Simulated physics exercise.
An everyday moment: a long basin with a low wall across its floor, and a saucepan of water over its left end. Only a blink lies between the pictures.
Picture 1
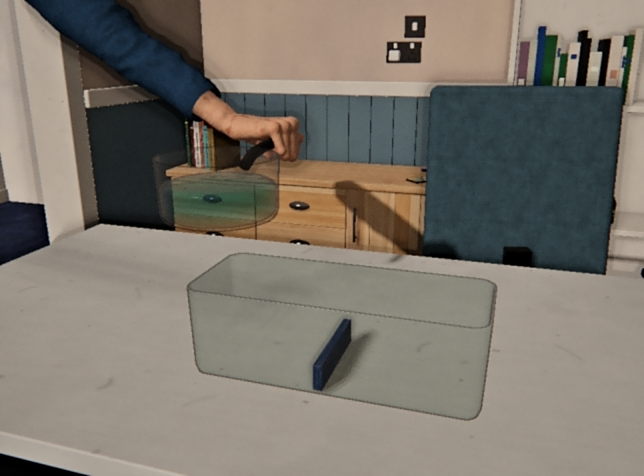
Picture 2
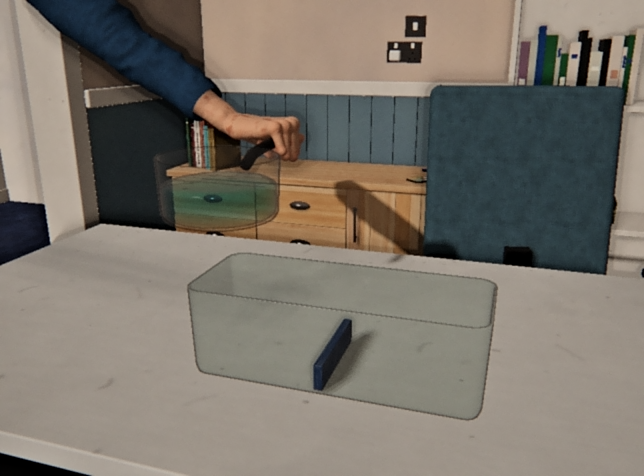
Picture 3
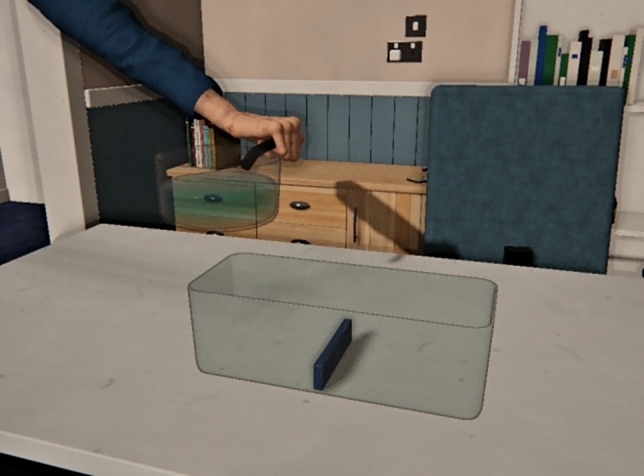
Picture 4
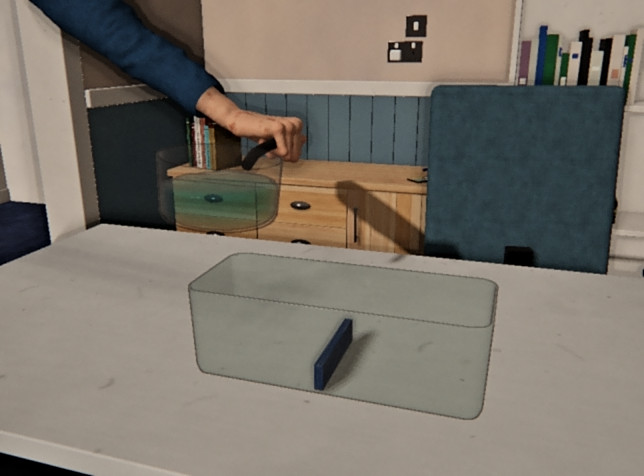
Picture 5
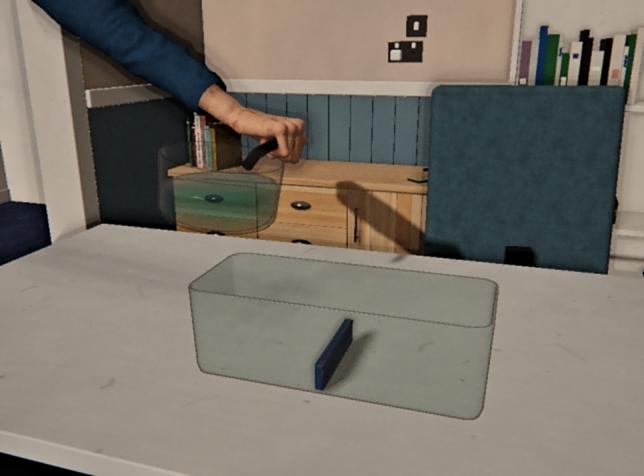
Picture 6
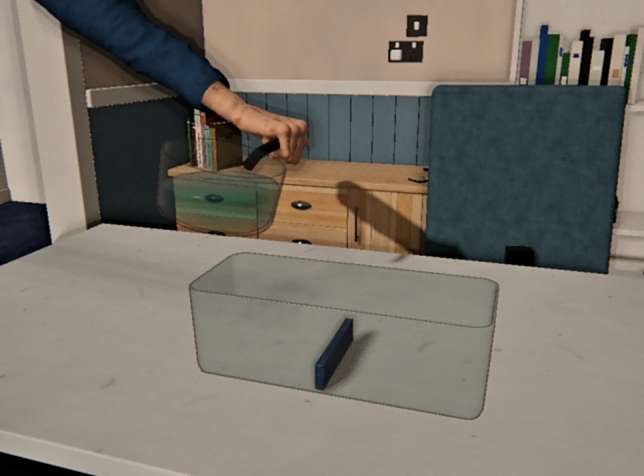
A hand in a blue sleeve slowly tilting a clear saucepan slightly rightward above a long transparent basin with a low blue wall inside.
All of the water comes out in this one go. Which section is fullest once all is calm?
Most lies in the left part.
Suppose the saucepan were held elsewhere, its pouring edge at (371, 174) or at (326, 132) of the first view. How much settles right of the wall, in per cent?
Near 95 % and 75 %.
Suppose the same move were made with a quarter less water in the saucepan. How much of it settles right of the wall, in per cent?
Close to 5 per cent.
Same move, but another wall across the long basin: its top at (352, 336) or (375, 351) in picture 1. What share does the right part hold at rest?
About 5 and 15 per cent.
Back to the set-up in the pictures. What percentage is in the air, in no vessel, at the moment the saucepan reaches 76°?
Some 30 per cent.
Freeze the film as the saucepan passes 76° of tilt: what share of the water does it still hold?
Roughly 55 in a hundred.
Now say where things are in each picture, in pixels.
Tilt 0°; pouring edge (274, 161); surface from (171, 179) to (274, 186); the long basin's rim runs from (210, 271) to (494, 305); the wall's top is at (334, 342), in the first frame.
Tilt 1°; pouring edge (275, 162); surface from (172, 179) to (275, 186), in the second frame.
Tilt 2°; pouring edge (276, 163); surface from (172, 178) to (275, 186), in the third frame.
Tilt 5°; pouring edge (277, 166); surface from (172, 178) to (276, 187), in the fourth frame.
Tilt 9°; pouring edge (279, 171); surface from (172, 178) to (277, 188), in the fifth frame.
Tilt 14°; pouring edge (281, 176); surface from (172, 177) to (277, 188), in the sixth frame.
A moment on, the tilt is 76° and 55 per cent is still to pour, 13 is left of the wall and 0 right of it.
Next, the tilt is 114° and 6 per cent is still to pour, 78 is left of the wall and 9 right of it.
Then the tilt is 119° and 0 per cent is still to pour, 86 is left of the wall and 13 right of it.
Later the tilt is 119° and 0 per cent is still to pour, 85 is left of the wall and 14 right of it.
Finally, 85 per cent lies left of the wall, 14 right of it and 1 outside.
